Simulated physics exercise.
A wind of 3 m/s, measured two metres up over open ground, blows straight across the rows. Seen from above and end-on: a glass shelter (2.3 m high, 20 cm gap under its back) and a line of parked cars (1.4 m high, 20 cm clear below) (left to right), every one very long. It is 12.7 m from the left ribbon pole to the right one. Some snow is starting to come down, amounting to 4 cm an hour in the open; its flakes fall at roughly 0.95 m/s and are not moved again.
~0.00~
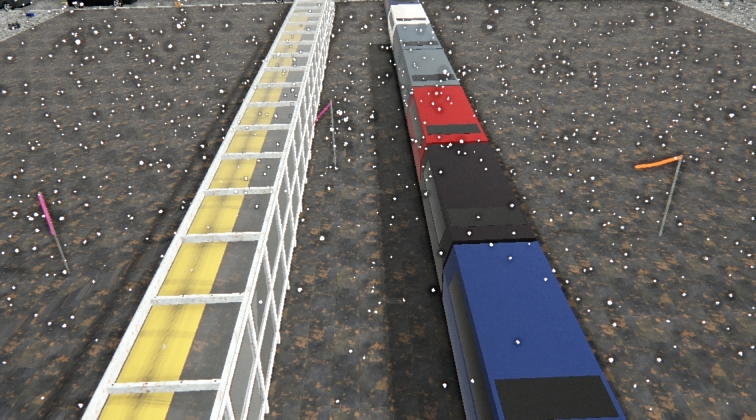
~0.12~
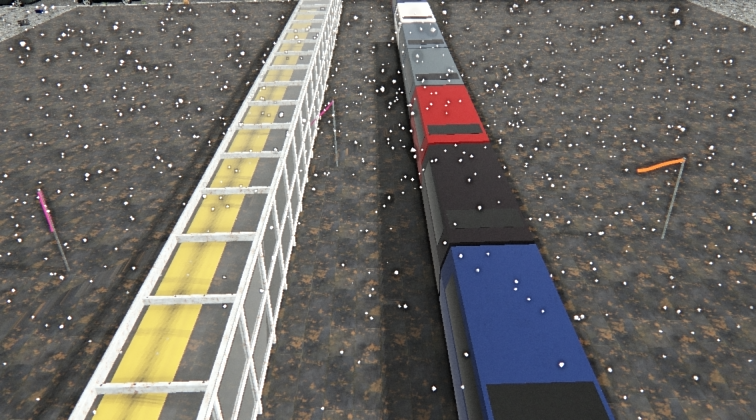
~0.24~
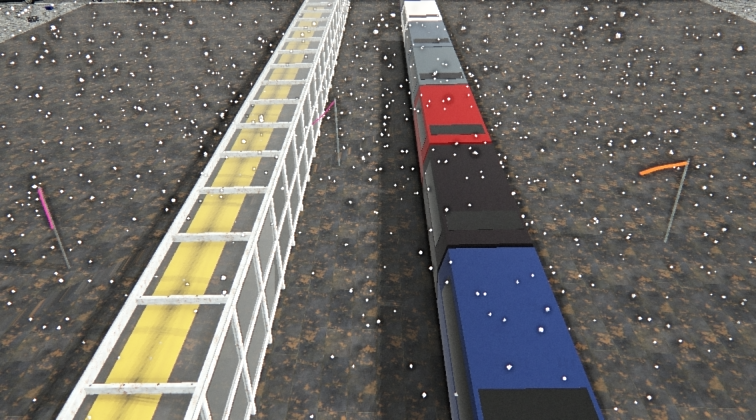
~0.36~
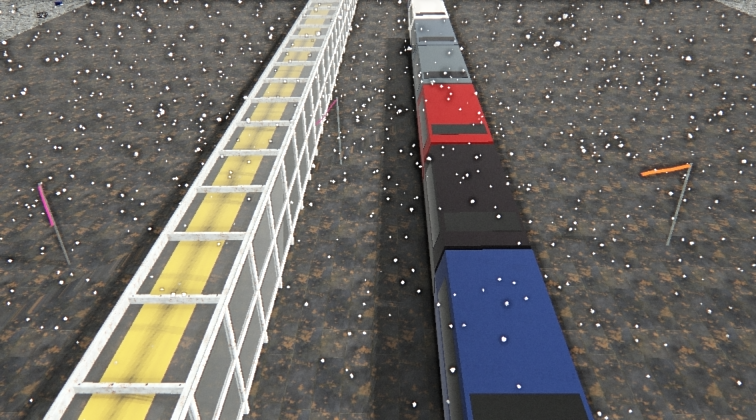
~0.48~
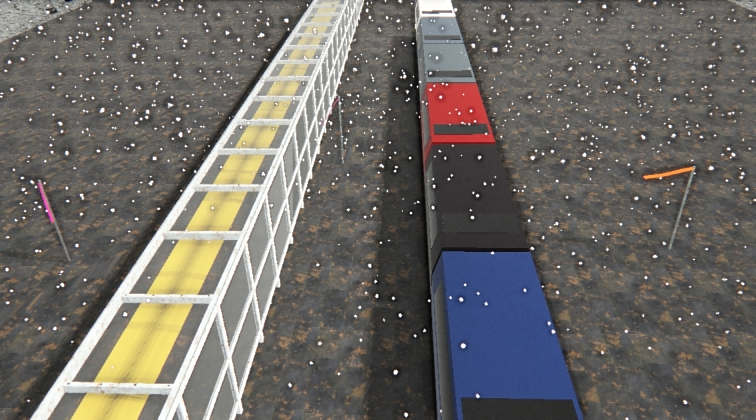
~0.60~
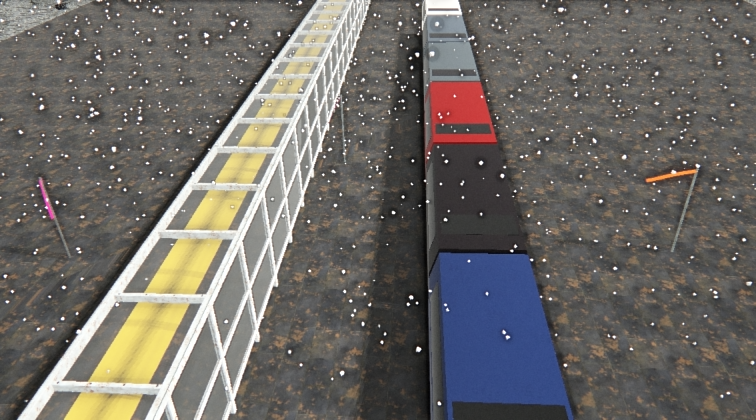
A long white-framed glass shelter with a yellow strip stretches away at left over dark, mottled ground, seen from above and end-on. To its right runs a line of very long parked cars, blue nearest, then black, red, grey and white, among poles with pink and orange ribbons. White flakes speckle the air, the orange ribbon streams left, and the camera shifts slowly, sliding the rows' far ends right and near ends left.
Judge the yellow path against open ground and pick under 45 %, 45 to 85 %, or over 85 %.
On the yellow path: Between 45 and 85 % of open ground.
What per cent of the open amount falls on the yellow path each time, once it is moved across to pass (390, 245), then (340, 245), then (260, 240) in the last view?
First around 90 percent, next around 80 percent, last around 0 percent.
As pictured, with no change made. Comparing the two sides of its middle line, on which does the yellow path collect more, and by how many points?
More on the left-hand part: About 25 points.
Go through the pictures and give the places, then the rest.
The left ribbon ends at (53, 233), hanging almost straight, in the first frame.
The right ribbon ends at (638, 171), leaning 75 degrees to the left and the yellow one passes (202, 249), in the second frame.
The inner ribbon ends at (312, 124), leaning 45 degrees to the left, above the rows the flakes slant 80 degrees from upright, towards the left and the top of the line of parked cars crosses (464, 155), in the third frame.
The left ribbon ends at (53, 224), hanging almost straight and the yellow one passes (229, 190), in the fourth frame.
The right ribbon ends at (644, 177), leaning 75 degrees to the left and above the rows the flakes slant 80 degrees from upright, towards the left, in the fifth frame.
The top of the line of parked cars crosses (467, 156), in the sixth frame.
In 10 minutes the yellow path collects 5 mm against 7 mm in the open.
In 30 minutes the yellow path collects 14 mm against 20 mm in the open.
In 60 minutes the yellow path collects 29 mm against 40 mm in the open, so the yellow path has 72 % of the open amount; the left half of it has 84 %, the right half 60 %.
